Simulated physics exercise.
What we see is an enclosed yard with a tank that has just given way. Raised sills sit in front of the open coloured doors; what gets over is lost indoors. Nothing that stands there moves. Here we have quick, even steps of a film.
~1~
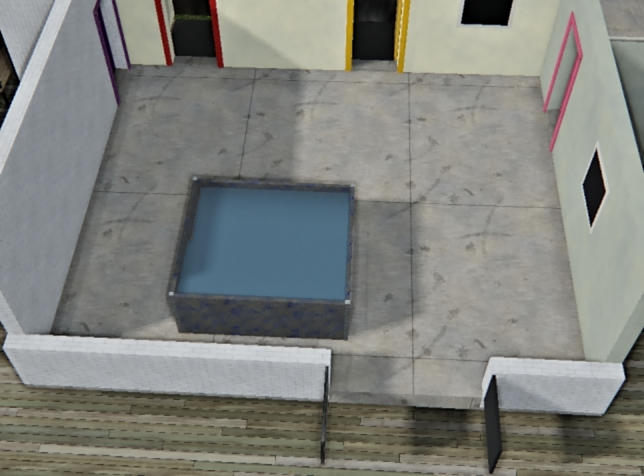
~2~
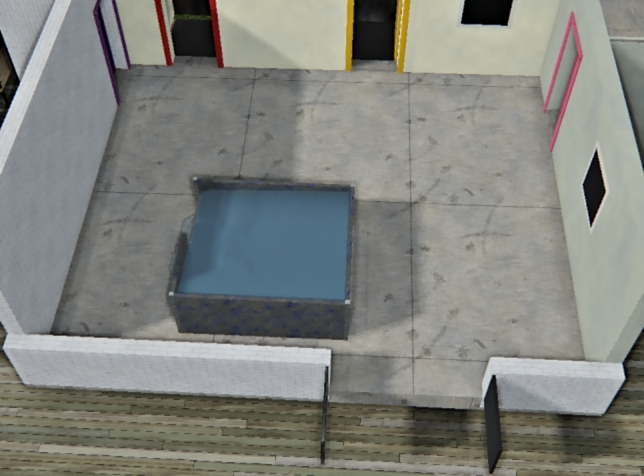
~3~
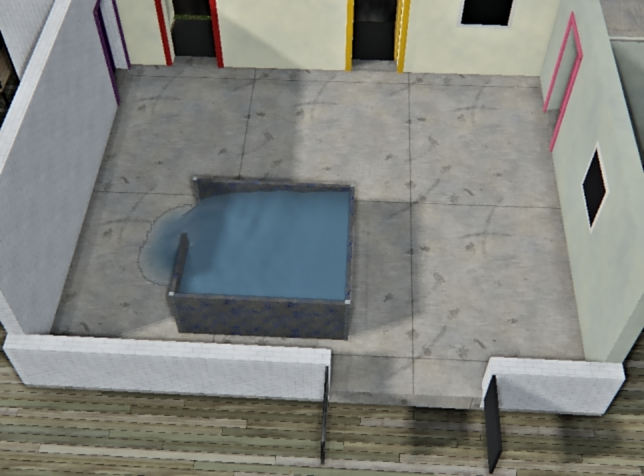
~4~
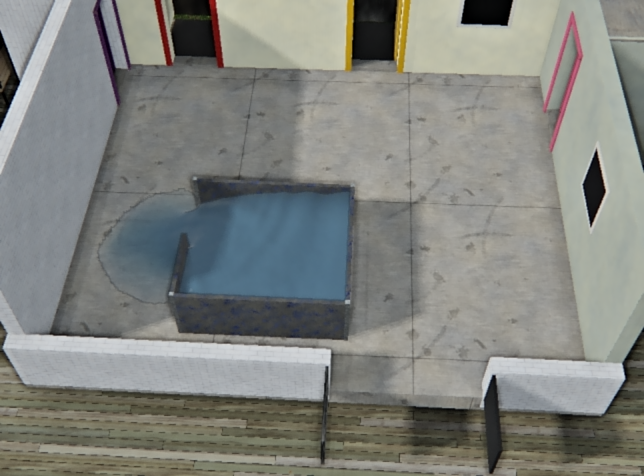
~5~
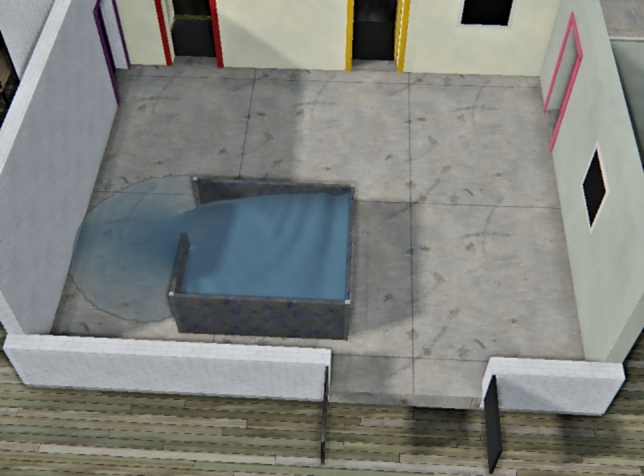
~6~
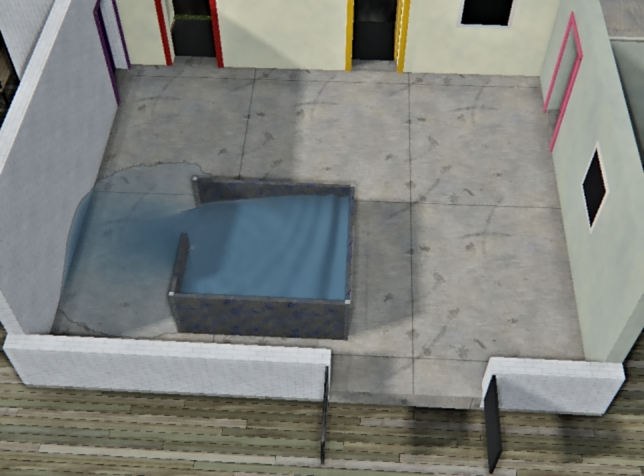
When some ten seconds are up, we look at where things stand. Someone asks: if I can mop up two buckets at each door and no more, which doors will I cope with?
Result: I expect the red door to go over the limit; I expect the pink door to stay within two buckets; I expect the yellow door to stay within two buckets; I expect the purple door to go over the limit.
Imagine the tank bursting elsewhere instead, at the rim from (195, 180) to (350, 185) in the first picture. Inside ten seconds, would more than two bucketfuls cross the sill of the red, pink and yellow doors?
Red door: Above the limit; pink door: Above the limit; yellow door: Above the limit.
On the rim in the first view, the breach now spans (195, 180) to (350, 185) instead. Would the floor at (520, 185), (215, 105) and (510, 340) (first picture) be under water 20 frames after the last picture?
Taken in turn they're unwetted, swamped and unwetted.
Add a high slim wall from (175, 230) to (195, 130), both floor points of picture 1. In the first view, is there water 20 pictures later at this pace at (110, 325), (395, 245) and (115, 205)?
Taking the three spots in turn, they are inundated, unwetted and inundated.
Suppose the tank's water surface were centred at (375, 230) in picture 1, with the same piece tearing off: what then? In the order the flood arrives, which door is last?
The pink-painted one.
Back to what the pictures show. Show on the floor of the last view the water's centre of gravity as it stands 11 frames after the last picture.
The water's middle lies around (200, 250).
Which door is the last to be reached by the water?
Answer - the pink one.
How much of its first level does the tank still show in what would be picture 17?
Close to 58 in a hundred.
A moment on, water covers 15 % of the floor; the red door not reached, the pink door not reached, the yellow door not reached, the purple door not reached.
Next, water covers 25 % of the floor; the red door under two buckets in, the pink door not reached, the yellow door not reached, the purple door wet at the sill, nothing in.
Then, water covers 40 % of the floor; the red door far over two buckets in, the pink door not reached, the yellow door not reached, the purple door over two buckets in.
Later, water covers 75 % of the floor; the red door far over two buckets in, the pink door wet at the sill, nothing in, the yellow door wet at the sill, nothing in, the purple door far over two buckets in.
In the end, water covers 100 % of the floor; the red door far over two buckets in, the pink door wet at the sill, nothing in, the yellow door wet at the sill, nothing in, the purple door far over two buckets in.
